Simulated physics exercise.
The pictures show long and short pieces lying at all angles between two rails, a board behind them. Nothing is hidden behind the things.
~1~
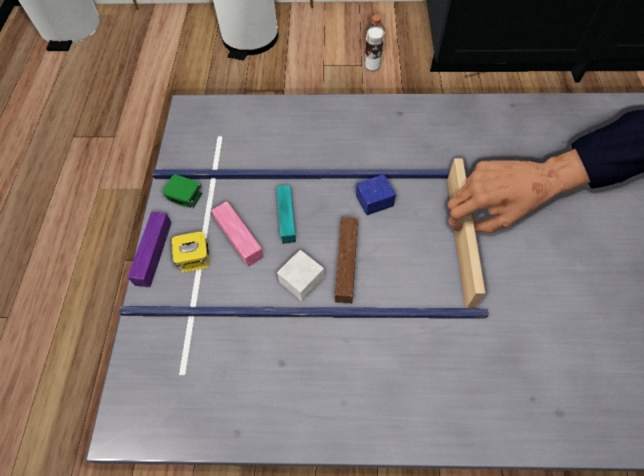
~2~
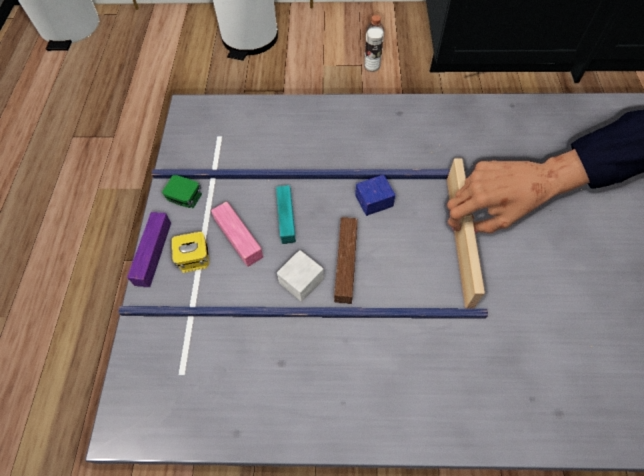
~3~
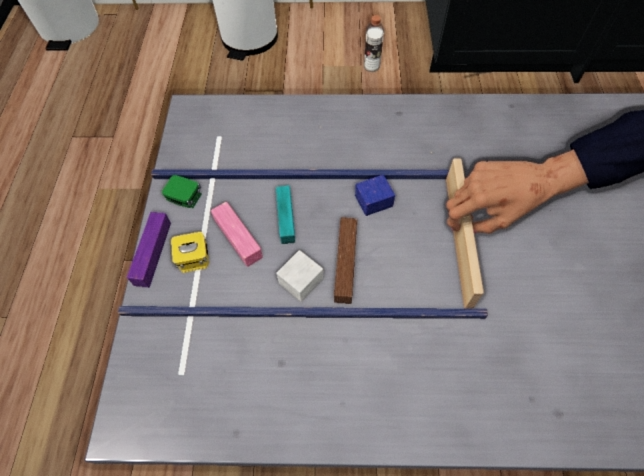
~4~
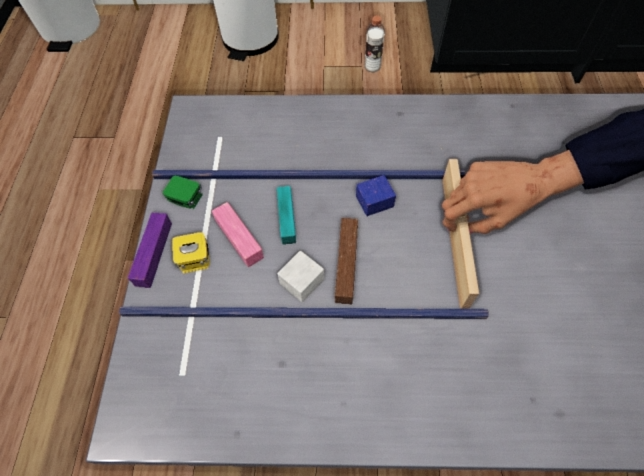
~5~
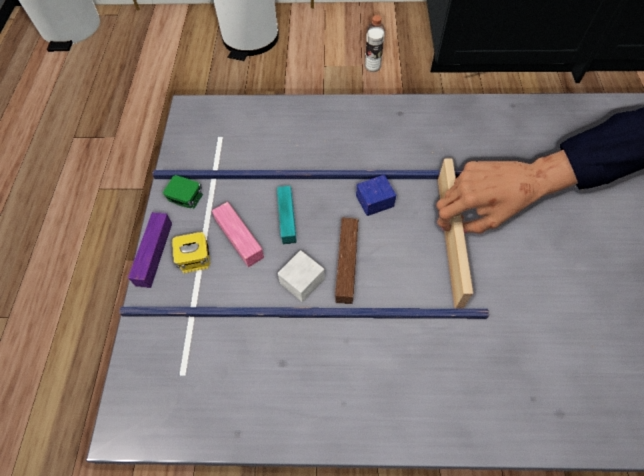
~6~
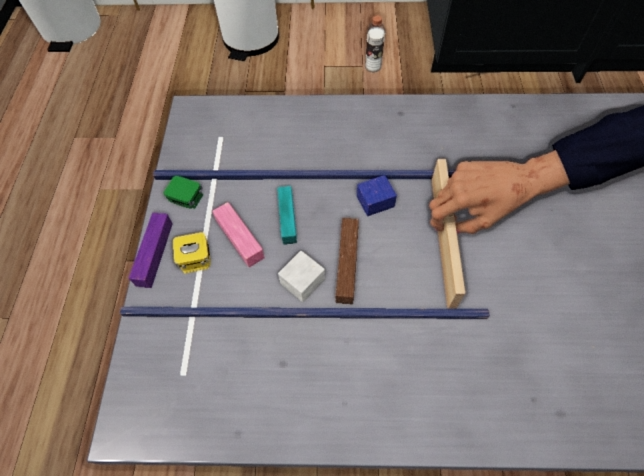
A wooden board, held upright by a hand at the right, stays still at first between two dark blue rails on a gray table. The hand then slides it slightly left, toward colored blocks and bars lying at various angles near a white strip, leaving a gap before them; the pieces remain in place.
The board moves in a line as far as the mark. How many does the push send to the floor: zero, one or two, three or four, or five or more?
The number that fall off is one or two.
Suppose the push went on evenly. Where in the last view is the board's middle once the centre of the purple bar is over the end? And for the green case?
Near (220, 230) and (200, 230).
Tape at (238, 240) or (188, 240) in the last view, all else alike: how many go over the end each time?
The counts: 0 and 3.
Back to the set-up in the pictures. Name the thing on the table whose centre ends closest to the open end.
That is the green case.
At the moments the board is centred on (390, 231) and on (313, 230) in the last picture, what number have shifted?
First 1, then 4.
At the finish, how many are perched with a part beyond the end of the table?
That would be 2.
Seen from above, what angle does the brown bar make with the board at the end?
Some 0 degrees.
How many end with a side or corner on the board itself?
The number is 2.
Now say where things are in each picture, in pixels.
In the first frame, purple bar (151, 249); green case (183, 193); yellow case (192, 252); board (464, 230); tape (204, 239).
In the second frame, green case (183, 193); brown bar (346, 259).
In the third frame, yellow case (191, 252); board (463, 230).
In the fourth frame, purple bar (151, 249); white block (301, 277).
In the fifth frame, green case (184, 193); blue block (376, 195).
In the sixth frame, purple bar (152, 249); green case (184, 194); yellow case (193, 253); board (447, 231); tape (205, 240).
Soon after, none off yet; purple bar at rest near (152, 249); green case at rest near (184, 194); yellow case at rest near (193, 253).
In the end, the number that fall off is one or two; gone, purple bar.
